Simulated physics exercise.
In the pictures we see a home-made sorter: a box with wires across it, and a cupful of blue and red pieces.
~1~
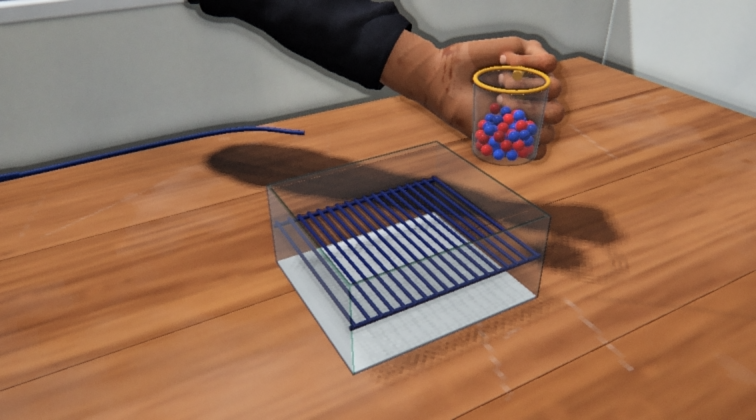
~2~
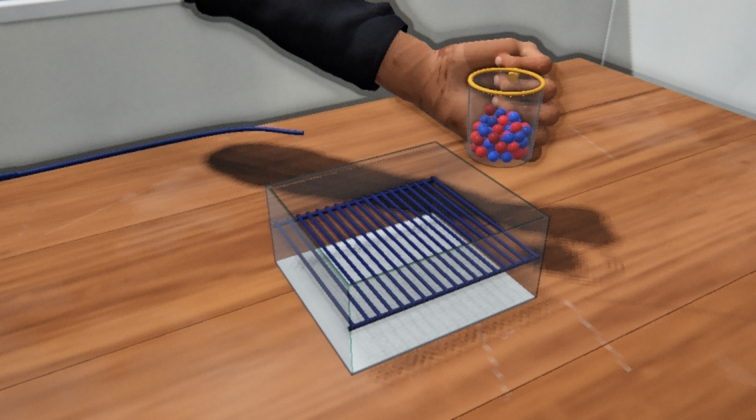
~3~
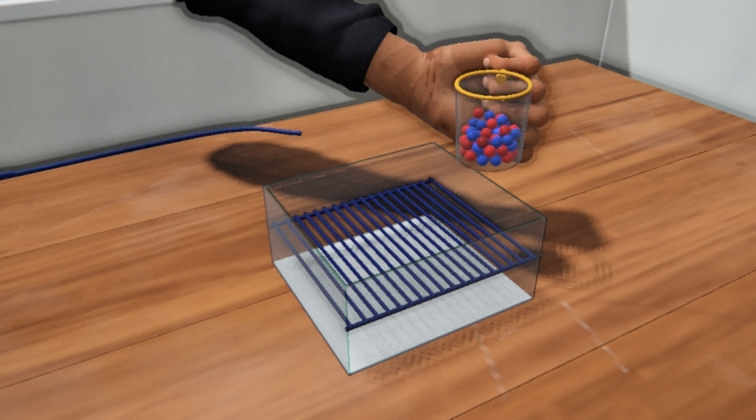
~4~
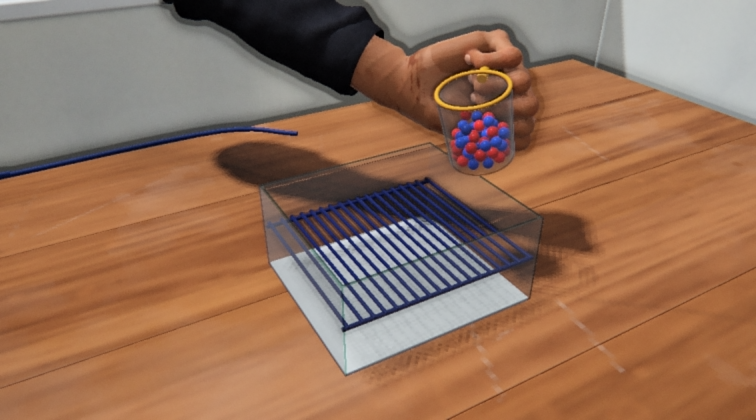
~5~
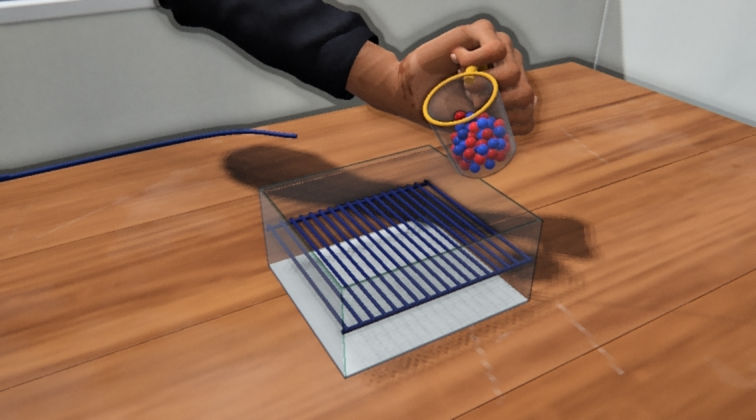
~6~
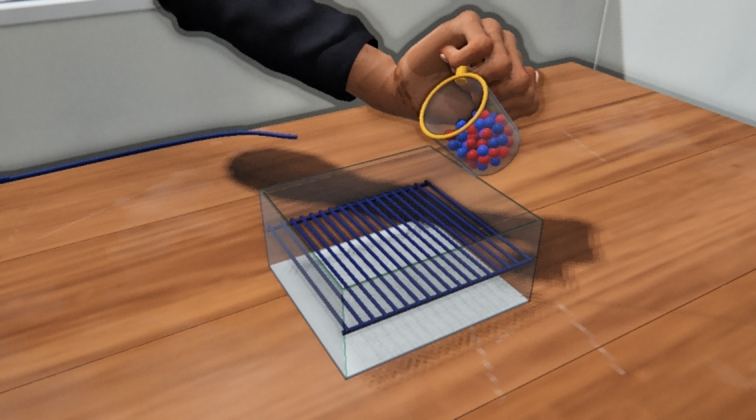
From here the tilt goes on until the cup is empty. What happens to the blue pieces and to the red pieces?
The blue pieces don't get through; the red pieces don't get through.
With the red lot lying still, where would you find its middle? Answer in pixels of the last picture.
In the last picture its middle settles near (408, 239).
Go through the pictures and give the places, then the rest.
Cup near (508, 117), upright; rack near (336, 260), 18 wires across; blue round beads near (512, 138), wider than the gaps; red sweets near (500, 128), wider than the gaps, in the first picture.
Cup near (503, 118), upright; red ones near (495, 130), in the second picture.
Cup near (491, 122), tipped 2°; blue ones near (496, 143), in the third picture.
Cup near (478, 124), tipped 14°; red ones near (473, 136), in the fourth picture.
Cup near (473, 128), tipped 29°; blue ones near (484, 136), in the fifth picture.
Cup near (473, 128), tipped 43°; rack near (328, 264); blue ones near (483, 145); red ones near (474, 137), in the sixth picture.
Then, 0.22 s on from there, blue ones, the whole lot in the cup; red ones, the whole lot in the cup.
Then, 0.51 s on from there, blue ones, the whole lot in the cup; red ones, the whole lot in the cup.
Then, 0.82 s on from there, blue ones, near a third in the cup, near two thirds on or over the wires; red ones, near two thirds in the cup, near a third on or over the wires.
In the end, blue ones, the whole lot on the wires, none at all under the rack; red ones, the whole lot on the wires, none at all under the rack.
